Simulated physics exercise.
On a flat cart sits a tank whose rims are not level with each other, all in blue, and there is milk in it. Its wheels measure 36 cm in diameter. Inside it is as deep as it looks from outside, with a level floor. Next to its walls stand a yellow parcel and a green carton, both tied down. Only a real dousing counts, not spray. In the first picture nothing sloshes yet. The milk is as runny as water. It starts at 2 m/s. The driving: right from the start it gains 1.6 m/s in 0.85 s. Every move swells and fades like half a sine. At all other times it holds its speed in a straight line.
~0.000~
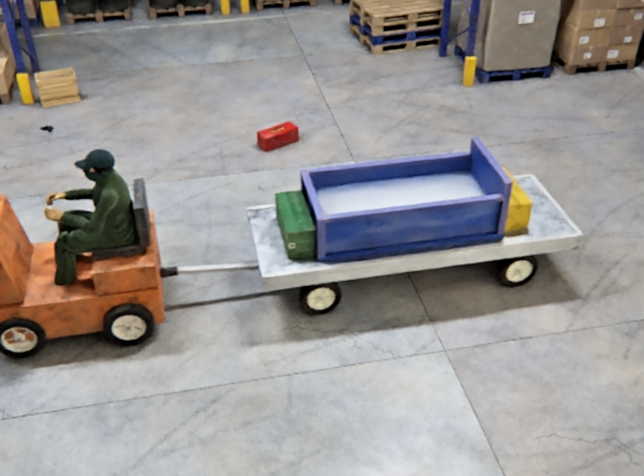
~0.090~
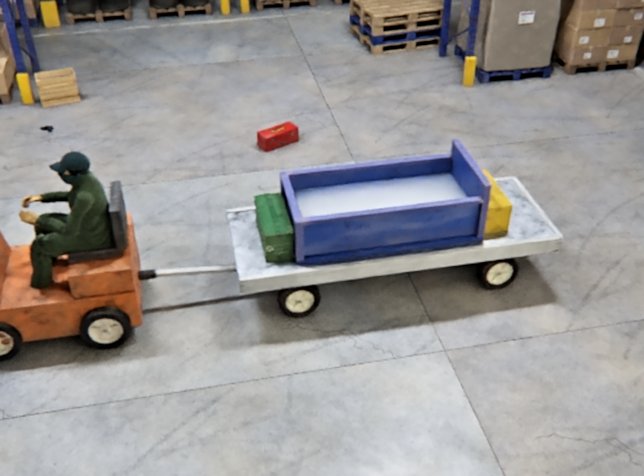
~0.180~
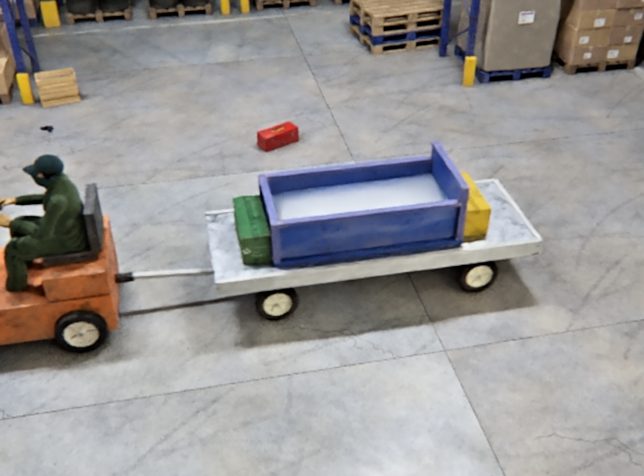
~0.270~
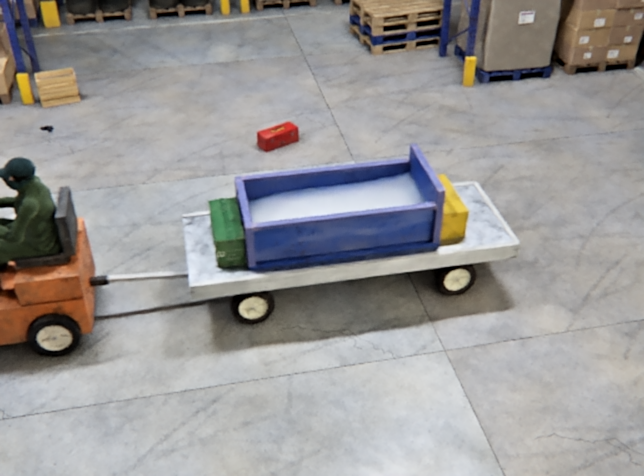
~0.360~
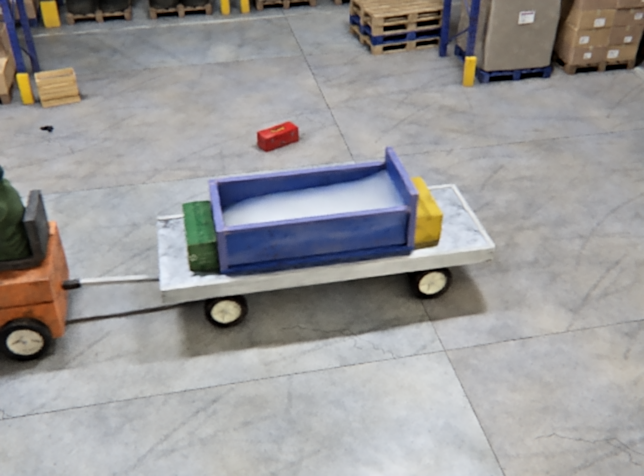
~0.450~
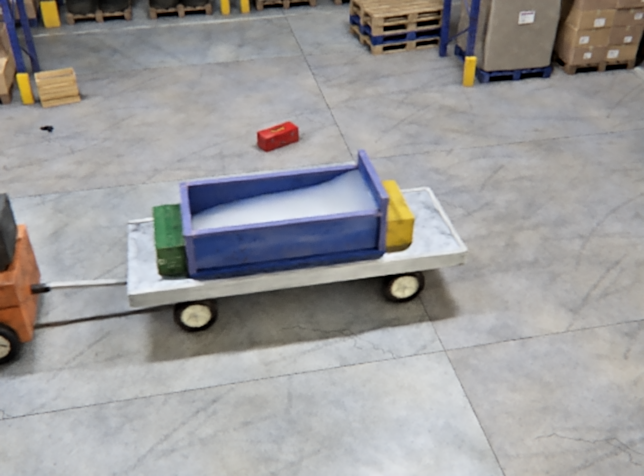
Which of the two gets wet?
The yellow parcel escapes the spill and the green carton gets doused.
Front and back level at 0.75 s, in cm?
Front 6 cm, back 58 cm.
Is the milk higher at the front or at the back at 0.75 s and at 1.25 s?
At the back, then the back.
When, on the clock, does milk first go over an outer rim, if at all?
At about 1.0 s.
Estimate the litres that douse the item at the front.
Roughly 6 L.
After 0.75 s front 6 cm, middle 17 cm, back 57 cm above the floor; no loss so far.
After 1.25 s front 5 cm, middle 30 cm, back 37 cm above the floor; the loss stands at 2 per cent, over the near side and the far side.
After 1.75 s front 46 cm, middle 17 cm, back 18 cm above the floor; the loss stands at 2 per cent, over the far side and the near side.
After 3.84 s the loss stands at 5 per cent, over the front and the far side; the yellow parcel has caught nothing and the green carton 6 litres.
